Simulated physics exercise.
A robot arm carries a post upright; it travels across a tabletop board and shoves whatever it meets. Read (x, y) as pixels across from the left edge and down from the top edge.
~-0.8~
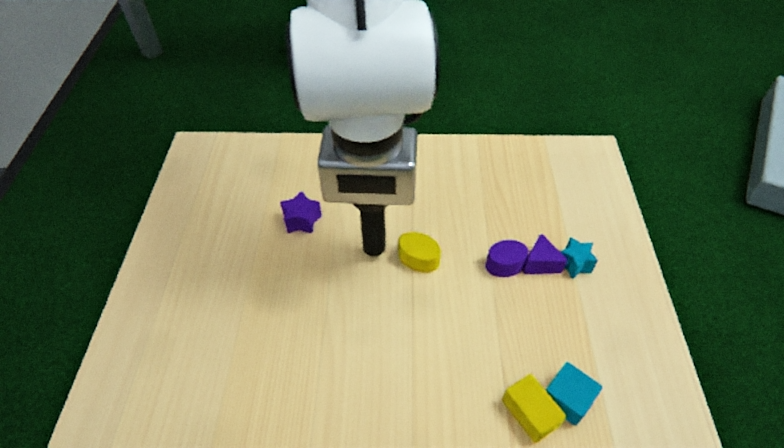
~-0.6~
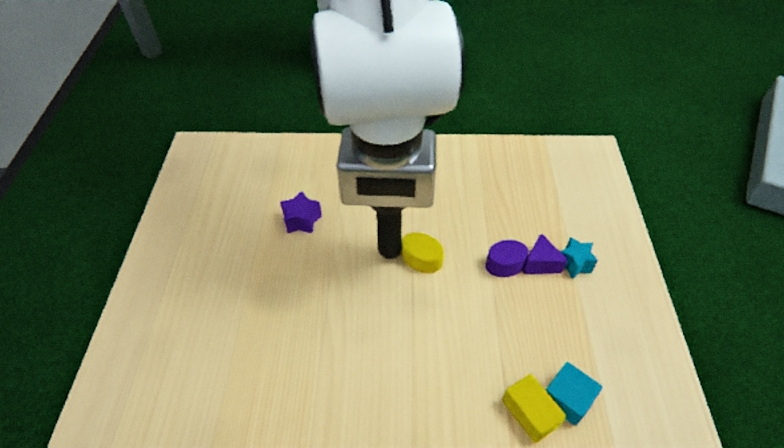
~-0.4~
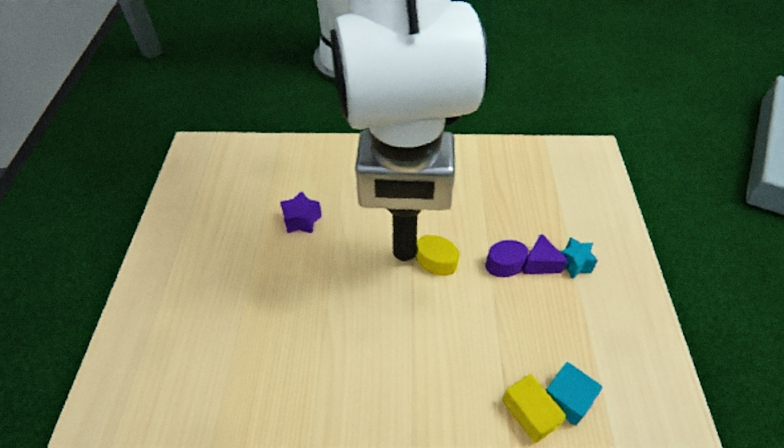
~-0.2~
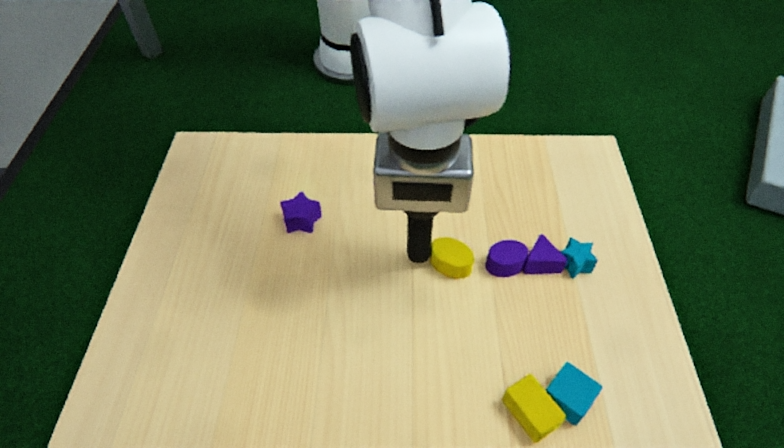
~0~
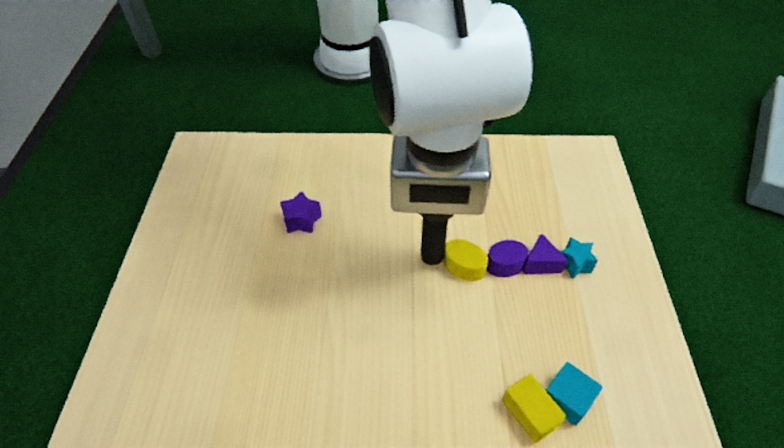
A pale wooden table stands on a dark green floor, seen from above by a camera that stays still. A purple star lies at left, a yellow oval block near the middle, a purple oval, purple triangle and turquoise star in a row at right, and yellow and blue blocks below. A white robot arm moves its black post right, pushing the yellow oval up to the purple one.
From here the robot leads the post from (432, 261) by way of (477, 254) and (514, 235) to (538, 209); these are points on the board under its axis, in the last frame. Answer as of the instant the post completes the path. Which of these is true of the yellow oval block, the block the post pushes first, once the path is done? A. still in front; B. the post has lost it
It's B.
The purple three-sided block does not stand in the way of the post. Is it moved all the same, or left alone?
The block moves away from its spot.
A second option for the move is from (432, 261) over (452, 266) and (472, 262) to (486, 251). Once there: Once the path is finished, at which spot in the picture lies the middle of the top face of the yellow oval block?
It ends at (499, 268).
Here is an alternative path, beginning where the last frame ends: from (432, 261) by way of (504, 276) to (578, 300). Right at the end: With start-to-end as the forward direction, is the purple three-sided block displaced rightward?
No, that is not what happens.
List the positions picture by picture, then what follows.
In the first picture, tip of the post (374, 247), middles of tops, yellow oval block (419, 245), purple oval block (509, 251), purple three-sided block (546, 251), turquoise star (581, 251).
In the second picture, post (390, 249), yellow oval block (423, 246).
In the third picture, post (404, 252), yellow oval block (438, 248).
In the fourth picture, post (419, 254), yellow oval block (452, 251).
In the fifth picture, post (432, 256), yellow oval block (466, 253), purple oval block (509, 251), purple three-sided block (546, 251), turquoise star (581, 251).
On the path given first. One third of the way, post (479, 248); yellow oval block (494, 263), turned 85° clockwise; purple oval block (528, 260), turned 75° anticlockwise; purple three-sided block (555, 253), turned 25° anticlockwise; turquoise star (586, 248).
Two thirds of the way, post (516, 229); yellow oval block (495, 264), turned 90° clockwise; purple oval block (529, 261), turned 80° anticlockwise; purple three-sided block (556, 253), turned 30° anticlockwise; turquoise star (587, 248).
At the end, post (540, 203); yellow oval block (495, 264), turned 90° clockwise; purple oval block (529, 261), turned 80° anticlockwise; purple three-sided block (556, 253), turned 30° anticlockwise; turquoise star (587, 248).
